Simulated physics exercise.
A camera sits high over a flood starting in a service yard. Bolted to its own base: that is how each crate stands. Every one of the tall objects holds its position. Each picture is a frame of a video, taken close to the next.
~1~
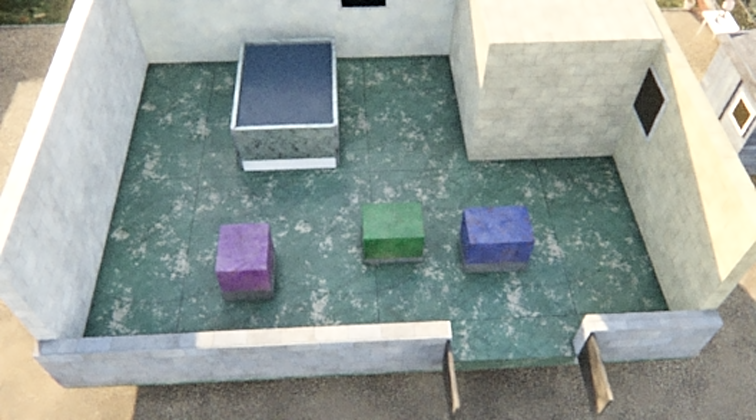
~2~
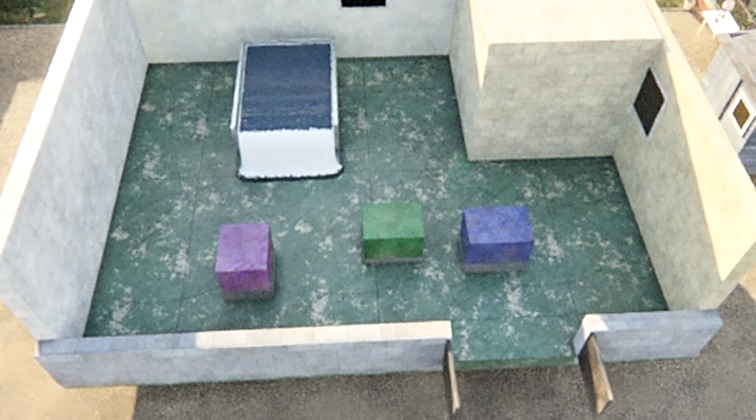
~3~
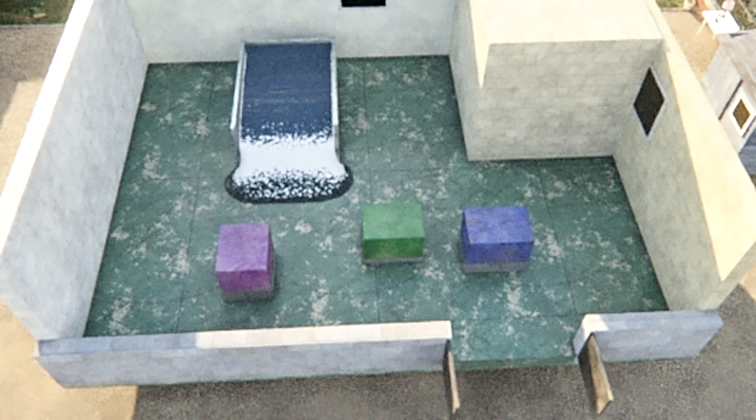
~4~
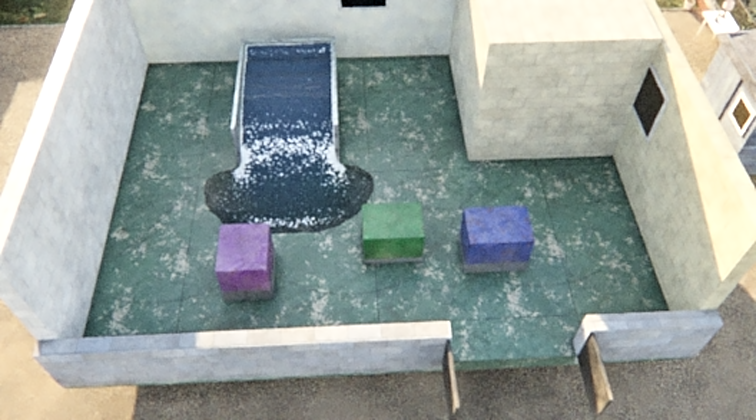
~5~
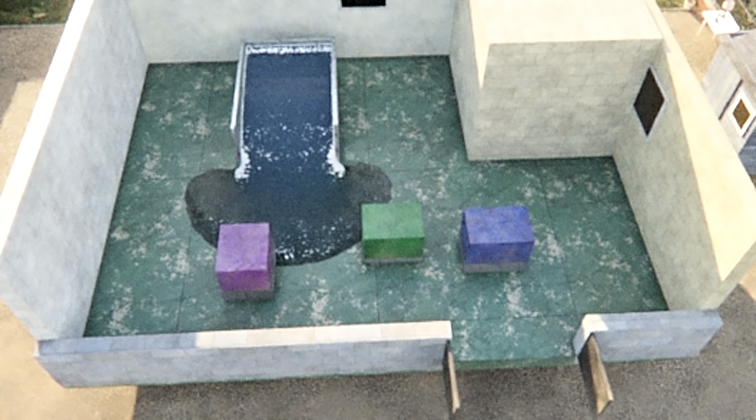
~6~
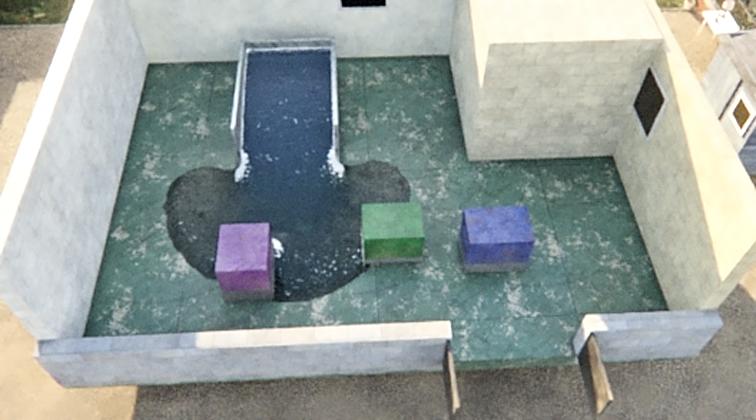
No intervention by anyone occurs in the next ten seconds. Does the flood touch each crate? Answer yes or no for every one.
Green crate: Yes; purple crate: Yes; blue crate: No.
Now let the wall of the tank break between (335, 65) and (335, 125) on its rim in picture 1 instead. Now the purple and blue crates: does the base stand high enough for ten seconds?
Note: Purple crate is left dry; blue crate is overtopped.
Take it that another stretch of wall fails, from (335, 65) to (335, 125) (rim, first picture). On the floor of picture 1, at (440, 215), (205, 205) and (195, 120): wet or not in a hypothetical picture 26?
Drenched; spared; spared.
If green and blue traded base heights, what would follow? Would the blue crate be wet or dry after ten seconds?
Note: Blue crate is flooded.
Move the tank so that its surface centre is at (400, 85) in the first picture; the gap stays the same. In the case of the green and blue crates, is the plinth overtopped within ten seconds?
I reckon the green one is overrun, while the blue one is overrun.
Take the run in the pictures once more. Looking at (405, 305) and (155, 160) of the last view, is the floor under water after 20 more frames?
As listed: Wet, awash.
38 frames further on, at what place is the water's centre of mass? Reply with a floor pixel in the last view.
My pick is pixel (314, 228).
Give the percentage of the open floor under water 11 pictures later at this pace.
It works out to about 45 in a hundred.
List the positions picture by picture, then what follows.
In the first picture, the water tank at (287, 84) is whole and still.
In the second picture, the front is at (341, 167), out from the gap at (288, 150).
In the third picture, the front is at (231, 187), out from the gap at (288, 153).
In the fourth picture, water pours out at (289, 154) and has run to (363, 201).
In the fifth picture, water pours out at (289, 155) and has run to (325, 255).
In the sixth picture, the front is at (309, 295), out from the gap at (289, 155).
A moment on, water covers 30 % of the floor; the green crate water round its plinth, the purple crate water round its plinth, the blue crate water round its plinth.
Next, water covers 45 % of the floor; the green crate water round its plinth, the purple crate water round its plinth, the blue crate water round its plinth.
Then, water covers 65 % of the floor; the green crate water round its plinth, the purple crate water round its plinth, the blue crate water round its plinth.
Later, water covers 80 % of the floor; the green crate water round its plinth, the purple crate water round its plinth, the blue crate water round its plinth.
In the end, water covers 100 % of the floor; the green crate was topped, the purple crate was topped, the blue crate stayed above the water.
